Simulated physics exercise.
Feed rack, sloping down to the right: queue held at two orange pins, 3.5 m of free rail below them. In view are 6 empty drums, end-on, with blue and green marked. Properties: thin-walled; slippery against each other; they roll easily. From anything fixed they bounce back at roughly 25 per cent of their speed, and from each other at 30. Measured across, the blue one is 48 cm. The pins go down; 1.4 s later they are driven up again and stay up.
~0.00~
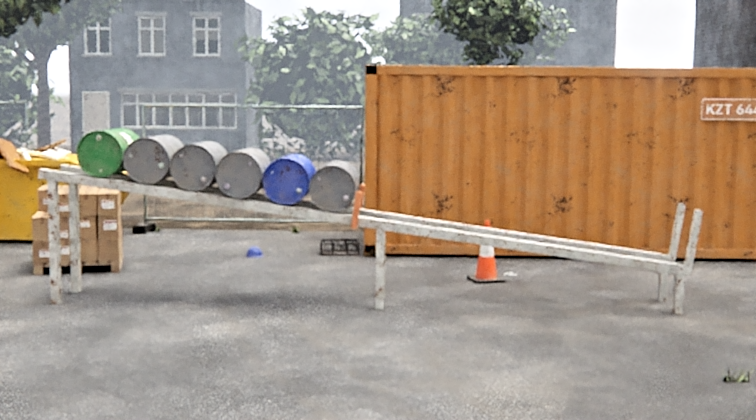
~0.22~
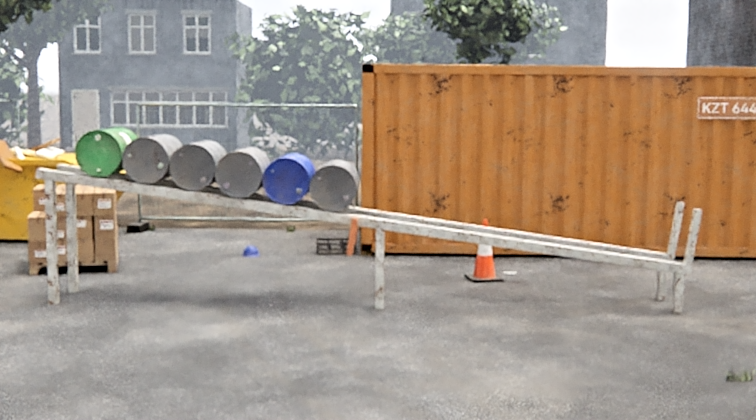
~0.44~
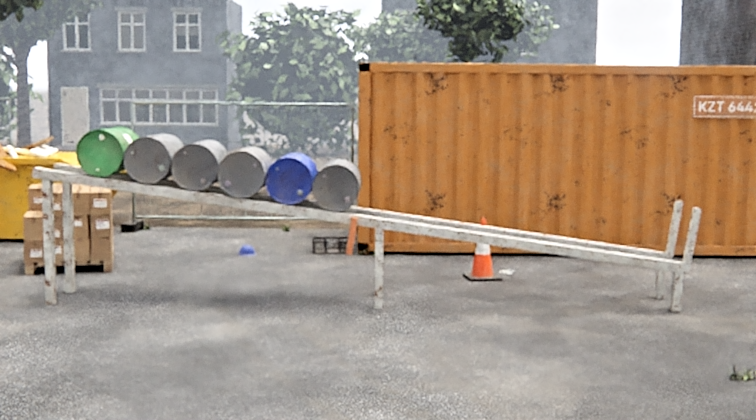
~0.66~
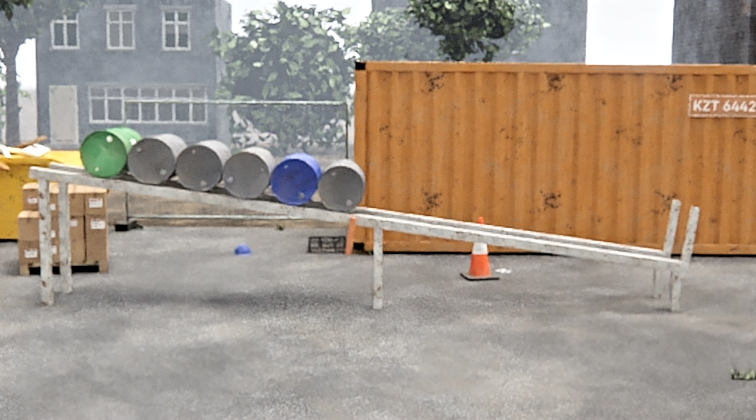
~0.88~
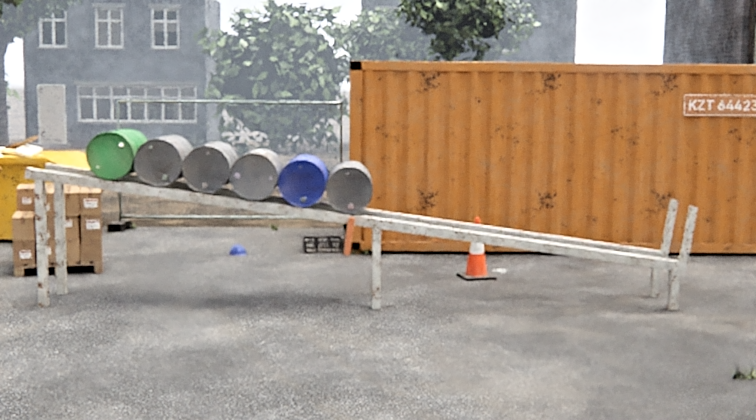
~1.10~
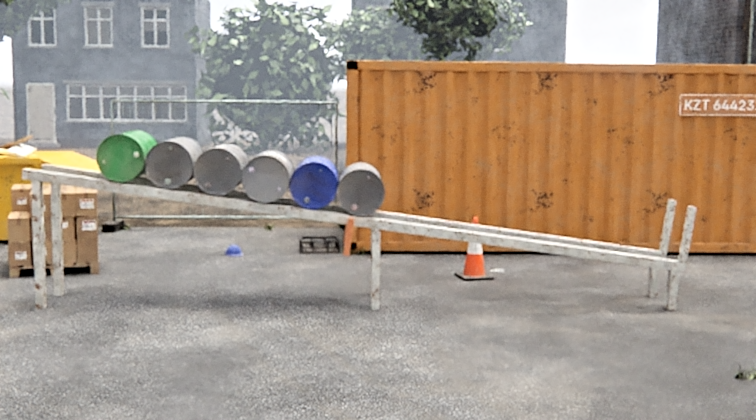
At first, a green drum, a blue drum and four grey ones sit in a row on a rack sloping down to the right, in a yard beside an orange container. Orange pins drop in front of the row, and then the drums roll together a short way down the slope.
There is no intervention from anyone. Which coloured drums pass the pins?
Here blue makes the descent, and green is kept up top.
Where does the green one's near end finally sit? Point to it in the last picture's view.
Around (184, 167).
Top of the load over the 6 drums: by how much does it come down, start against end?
Some 15 centimetres.
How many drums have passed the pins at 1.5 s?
At that instant the count is 1.
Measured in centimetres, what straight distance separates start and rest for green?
Result - green: 100.
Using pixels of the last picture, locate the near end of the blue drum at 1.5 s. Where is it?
Position: About (344, 184).
By 1.5 s, blue is on the rails, 10 cm above the pins, rolling right; green is on the rails, 205 cm above the pins, rolling right; 1 below the pins.
By 1.9 s, blue is in the air, 10 cm below the pins, rolling right; green is on the rails, 175 cm above the pins, rolling right; 2 below the pins.
Finally (4.7 s), blue is on the rails, 265 cm below the pins; green is on the rails, 170 cm above the pins; 2 below the pins.
